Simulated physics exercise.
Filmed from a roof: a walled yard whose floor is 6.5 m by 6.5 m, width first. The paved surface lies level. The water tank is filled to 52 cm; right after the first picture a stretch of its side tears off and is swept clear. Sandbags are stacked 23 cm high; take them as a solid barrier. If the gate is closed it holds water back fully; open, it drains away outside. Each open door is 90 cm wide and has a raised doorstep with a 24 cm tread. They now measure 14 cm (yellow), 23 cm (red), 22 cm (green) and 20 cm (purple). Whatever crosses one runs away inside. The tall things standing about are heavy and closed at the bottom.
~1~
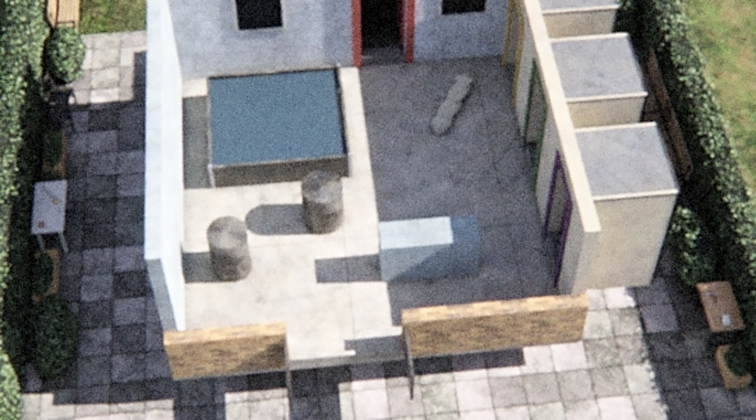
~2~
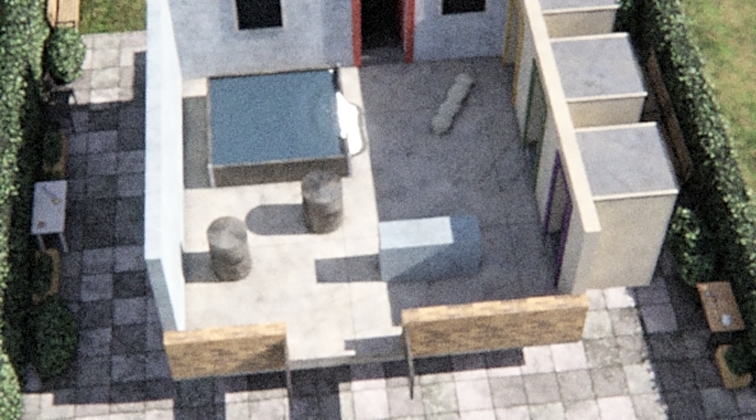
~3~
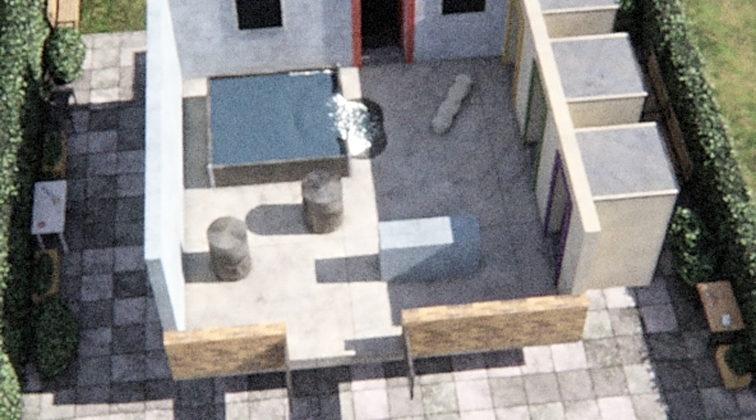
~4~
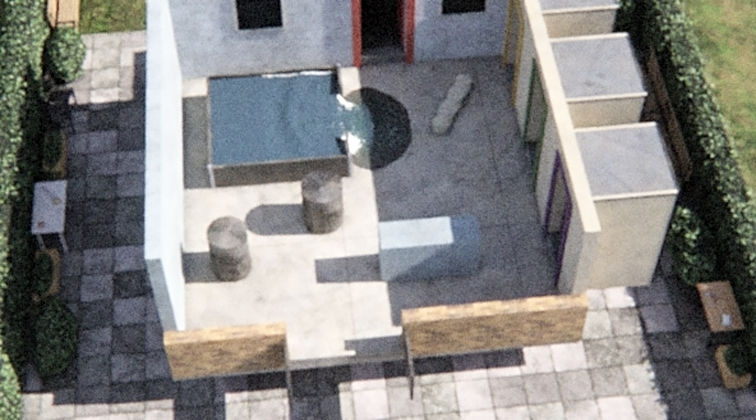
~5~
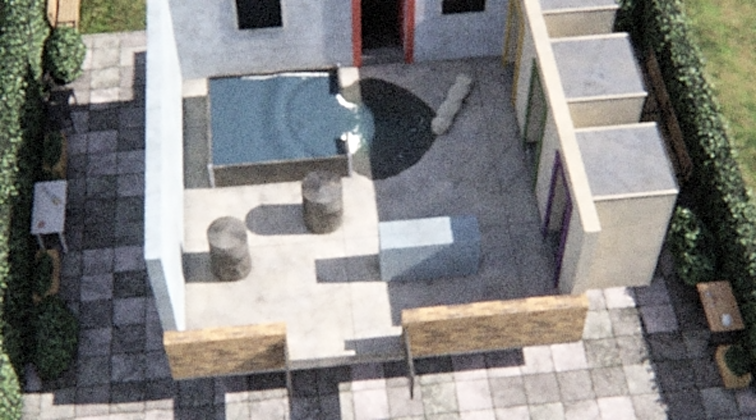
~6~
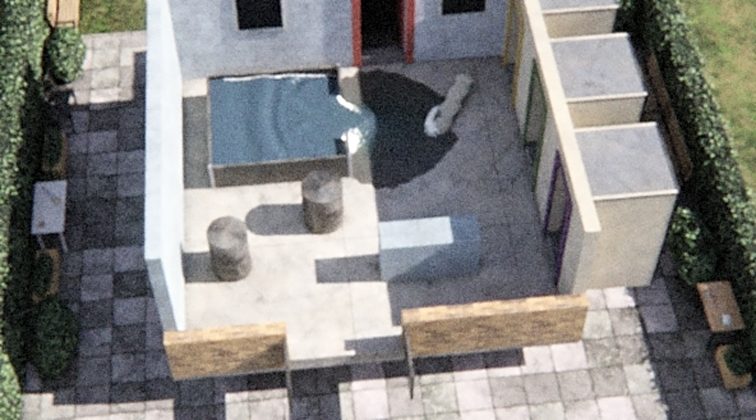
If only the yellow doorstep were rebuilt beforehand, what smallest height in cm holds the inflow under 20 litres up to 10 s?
Close to 17 cm is just enough.
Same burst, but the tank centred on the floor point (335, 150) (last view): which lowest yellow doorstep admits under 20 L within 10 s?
Then roughly 13.5 cm.
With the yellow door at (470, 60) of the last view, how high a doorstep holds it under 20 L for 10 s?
About 22 cm.
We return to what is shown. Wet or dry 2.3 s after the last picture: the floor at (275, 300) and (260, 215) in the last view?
In turn: Dry, still dry.
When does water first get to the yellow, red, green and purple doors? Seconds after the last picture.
Arrival: Yellow 1.3 s, red 0.4 s, green 0.7 s, purple 1.6 s.
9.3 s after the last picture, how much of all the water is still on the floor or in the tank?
Some 98 per cent remains.
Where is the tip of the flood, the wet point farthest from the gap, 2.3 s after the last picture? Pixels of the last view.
At about (566, 322).
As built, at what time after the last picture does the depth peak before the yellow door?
Around 2.8 s.
Then, 0.7 s after the last picture water covers 20 % of the floor, deepest (32 cm) near (351, 127); it has not reached the yellow door.
Then, 2.3 s after the last picture water covers 40 % of the floor, deepest (34 cm) near (502, 55); 17 cm at the yellow door, 6 litres in over its 14 cm doorstep.
Then, 9.3 s after the last picture water covers 95 % of the floor, deepest (14 cm) near (552, 262); 8 cm at the yellow door, 39 litres in over its 14 cm doorstep.
At the yellow door as built, the water peaked near 17 cm, 2.7 s after the last picture.
Run again over the same 10 s with other heights there, 51 litres in over 13 cm, 5 litres over 21 cm. The limit of 20 litres is kept from about 17 cm up.
